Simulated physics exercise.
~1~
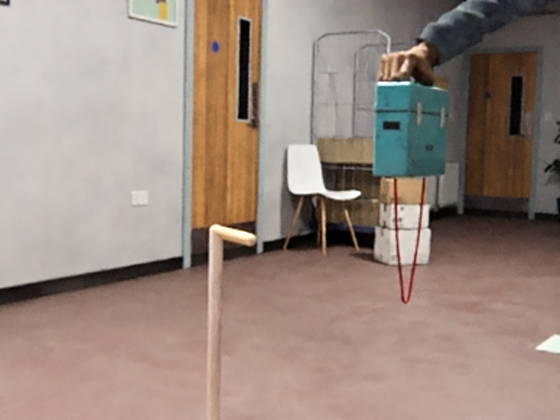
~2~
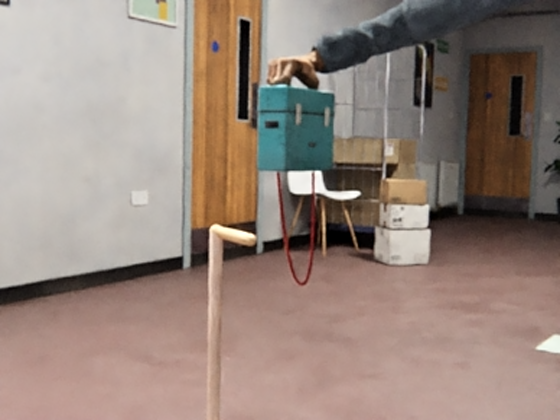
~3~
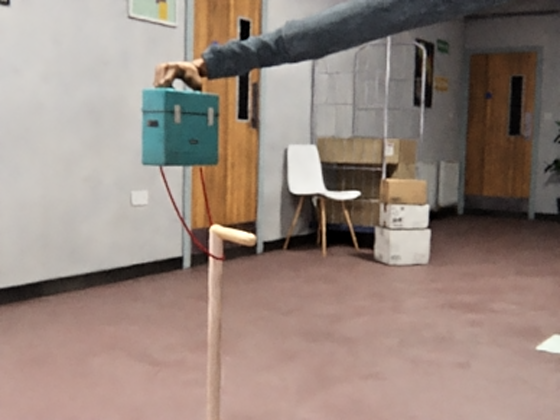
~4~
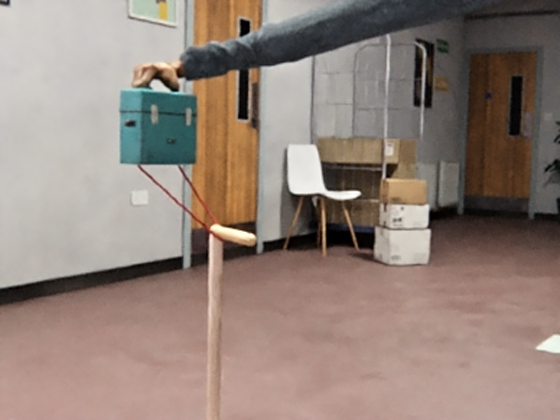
A turquoise case with a thin red loop hanging beneath it is held from above by a hand in a grey-blue sleeve, at the upper right of a carpeted hallway seen by a still camera. A pale wooden post with a short peg pointing right stands in the foreground, with wooden doors, a white chair and stacked boxes behind. The hand carries the upright case left, the loop trailing below. As the case passes over the post, the loop meets the peg and catches. The case ends just left of the post, its loop pulled taut around it and the hand stopped.
